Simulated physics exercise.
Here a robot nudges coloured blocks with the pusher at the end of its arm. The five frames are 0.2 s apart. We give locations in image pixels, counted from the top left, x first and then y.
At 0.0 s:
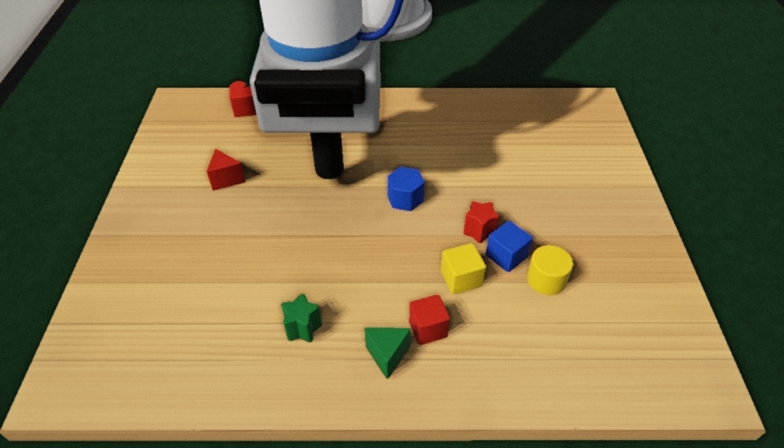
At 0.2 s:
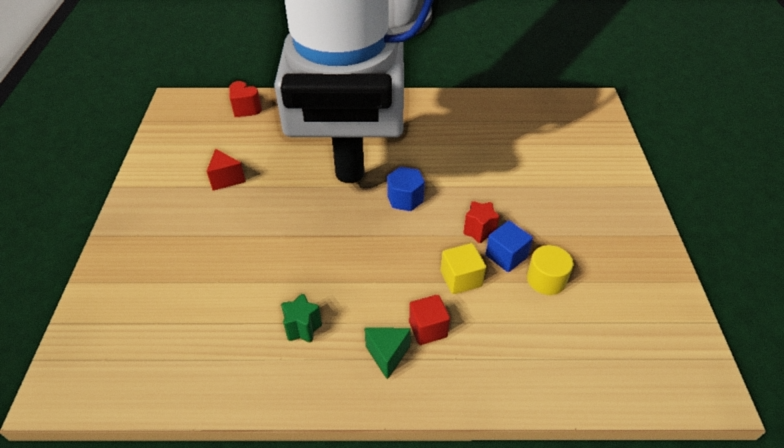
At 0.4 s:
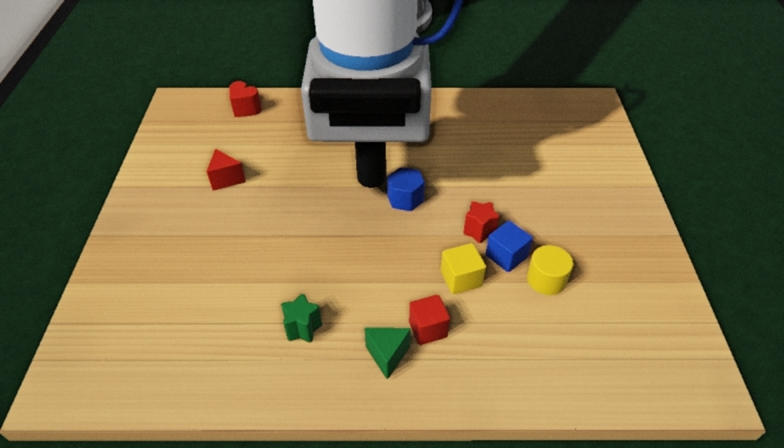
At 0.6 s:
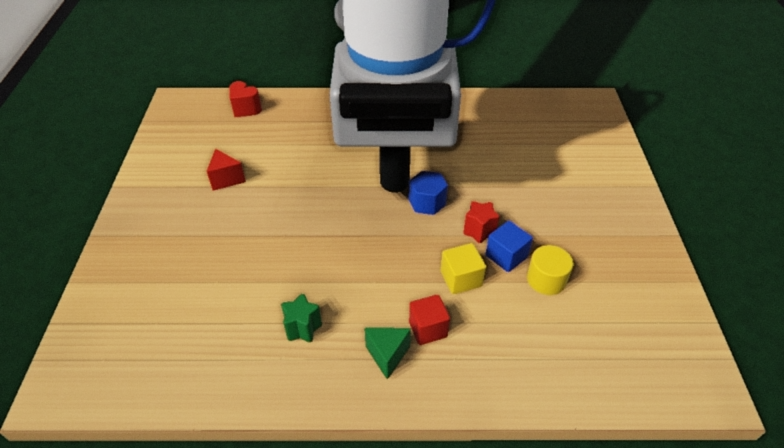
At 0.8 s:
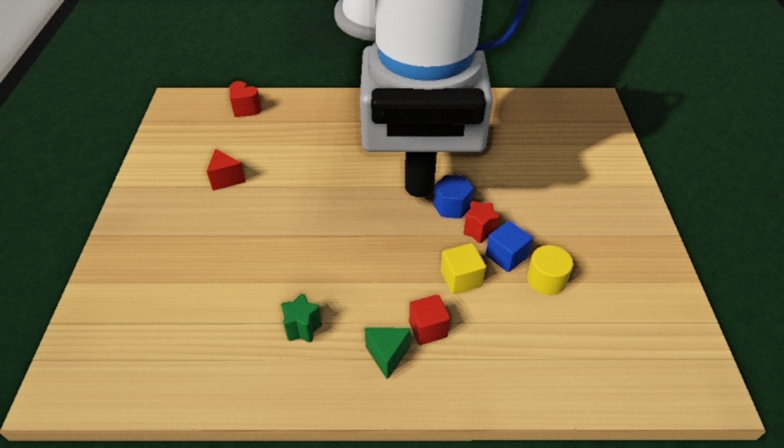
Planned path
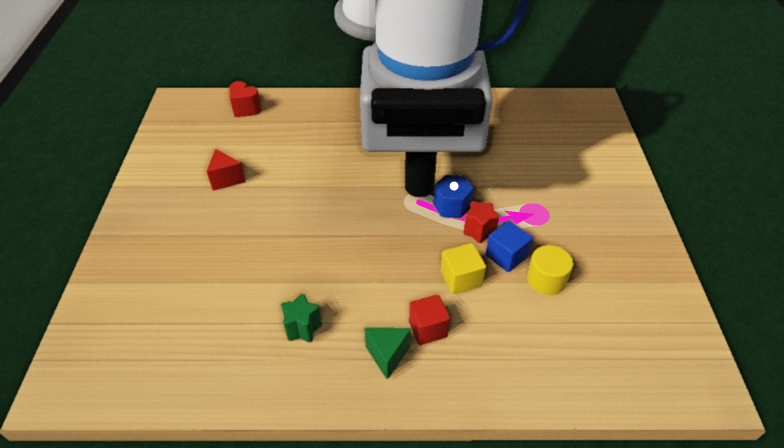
A robot arm with a black pusher tip works over a pale wooden board on a dark green surface, seen from a fixed, raised view. Red blocks lie at upper left, green and red ones near the bottom, and blue, yellow and red ones right of centre. The pusher slides rightward, meets the blue hexagon and nudges it right beside the red star, while the other blocks stay still.
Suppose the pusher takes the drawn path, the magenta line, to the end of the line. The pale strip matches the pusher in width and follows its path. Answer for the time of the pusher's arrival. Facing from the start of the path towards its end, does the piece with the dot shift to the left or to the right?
Answer: Leftward.
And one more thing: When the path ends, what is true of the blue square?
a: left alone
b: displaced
Choice b: Displaced.
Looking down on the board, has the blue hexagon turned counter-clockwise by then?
Yes
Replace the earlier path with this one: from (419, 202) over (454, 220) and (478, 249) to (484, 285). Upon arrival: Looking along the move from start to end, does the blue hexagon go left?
I believe so.
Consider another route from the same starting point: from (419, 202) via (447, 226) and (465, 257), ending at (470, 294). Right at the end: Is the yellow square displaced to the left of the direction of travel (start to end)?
Going by the path, no.
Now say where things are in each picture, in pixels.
In the first frame, tip of the pusher at (330, 171), middles of tops, blue hexagon at (406, 178), red star-shaped block at (483, 211), blue square at (511, 236), yellow disc at (553, 260).
In the second frame, pusher at (350, 175), nothing pushed.
In the third frame, pusher at (372, 179), nothing pushed.
In the fourth frame, pusher at (395, 184), blue hexagon at (429, 182).
In the fifth frame, pusher at (419, 189), blue hexagon at (454, 186), red star-shaped block at (483, 211), blue square at (511, 236), yellow disc at (553, 260).
The line goes from (419, 202) over (455, 216) and (496, 220) to (534, 214); the dot is on the blue hexagon.
What follows on the original path. One third of the way, pusher at (457, 202); blue hexagon at (489, 189), turned 45° anticlockwise; red star-shaped block at (495, 214), turned 55° clockwise.
Two thirds of the way, pusher at (499, 206); blue hexagon at (522, 184), turned 90° anticlockwise; red star-shaped block at (519, 218), turned 105° clockwise; blue square at (518, 243), turned 15° clockwise.
At the end, pusher at (538, 201); blue hexagon at (549, 173), turned 135° anticlockwise; red star-shaped block at (527, 219), turned 135° clockwise; blue square at (519, 244), turned 15° clockwise; yellow disc at (555, 263).
